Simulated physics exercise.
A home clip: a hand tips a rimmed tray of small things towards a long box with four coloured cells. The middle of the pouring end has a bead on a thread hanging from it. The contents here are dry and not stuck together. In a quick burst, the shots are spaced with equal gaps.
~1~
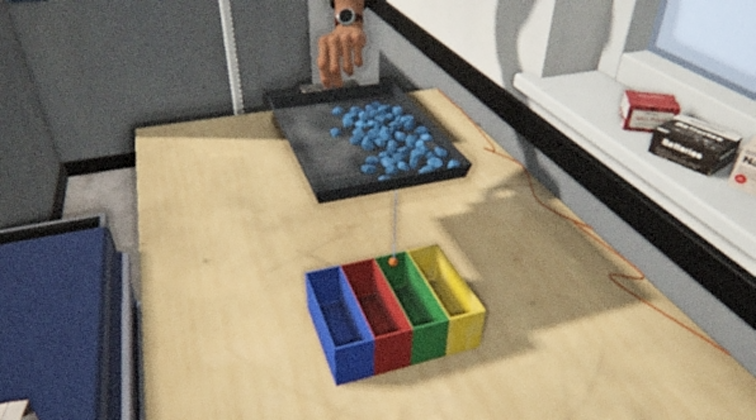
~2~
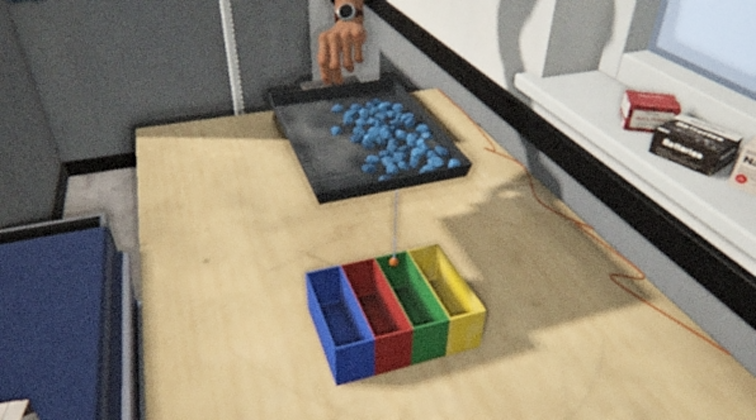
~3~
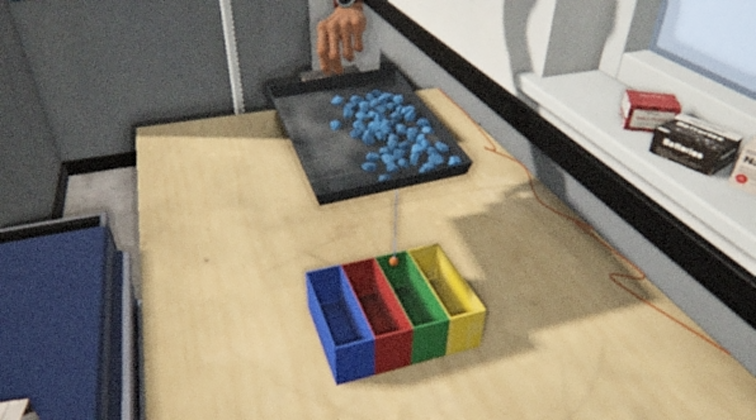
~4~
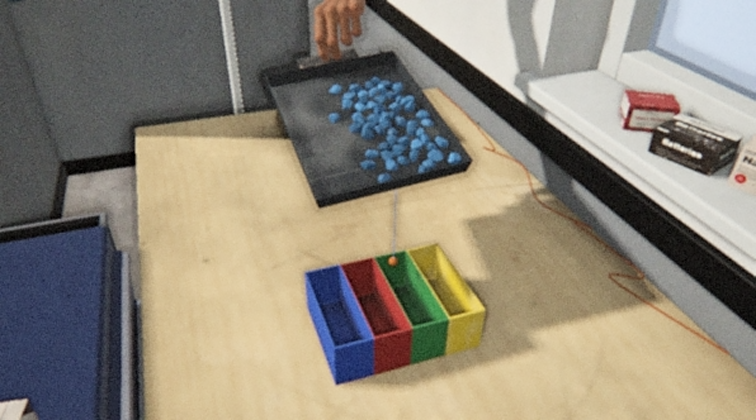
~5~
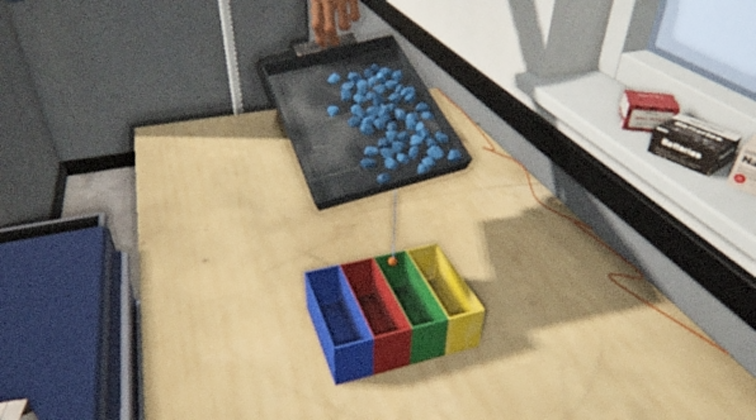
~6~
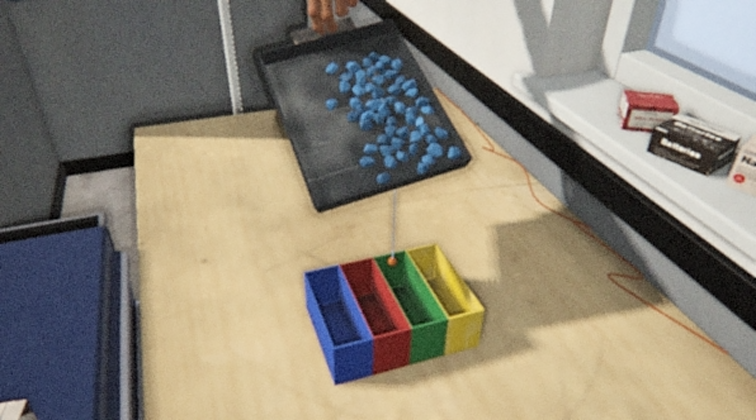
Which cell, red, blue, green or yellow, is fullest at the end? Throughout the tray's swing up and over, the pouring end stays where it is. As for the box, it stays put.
The blue cell is fullest at the end.
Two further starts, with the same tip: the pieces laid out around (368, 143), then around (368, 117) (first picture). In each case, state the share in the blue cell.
That would be 60 per cent, and then 50 per cent.
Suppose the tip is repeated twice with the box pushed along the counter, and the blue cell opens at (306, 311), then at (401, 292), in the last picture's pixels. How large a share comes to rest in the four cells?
First case around 100 %, second case around 10 %.
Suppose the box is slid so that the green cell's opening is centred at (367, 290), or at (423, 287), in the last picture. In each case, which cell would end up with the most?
Red, then the blue cell.
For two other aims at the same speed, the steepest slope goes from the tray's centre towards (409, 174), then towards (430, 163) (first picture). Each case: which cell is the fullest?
First the yellow cell, then the yellow cell.
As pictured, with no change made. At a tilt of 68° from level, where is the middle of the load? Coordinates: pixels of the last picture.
Near the pixel (351, 194).
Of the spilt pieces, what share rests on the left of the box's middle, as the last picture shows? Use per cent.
Roughly 80 %.
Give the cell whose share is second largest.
Rank 2: Red.
Soon, tray tipped steeply; nearly all on the tray; a small part falling or outside the box.
A while on, tray tipped past a quarter turn; about a quarter on the tray; about a third in the blue cell; a small part in the red cell; about a quarter falling or outside the box.
Towards the end, tray tipped past a quarter turn; about half in the blue cell; about a quarter in the red cell; a stray few in the green cell; about a quarter falling or outside the box.
Finally, tray tipped past a quarter turn; about half in the blue cell; about a quarter in the red cell; a stray few in the green cell; none in the yellow cell; about a quarter outside the box.
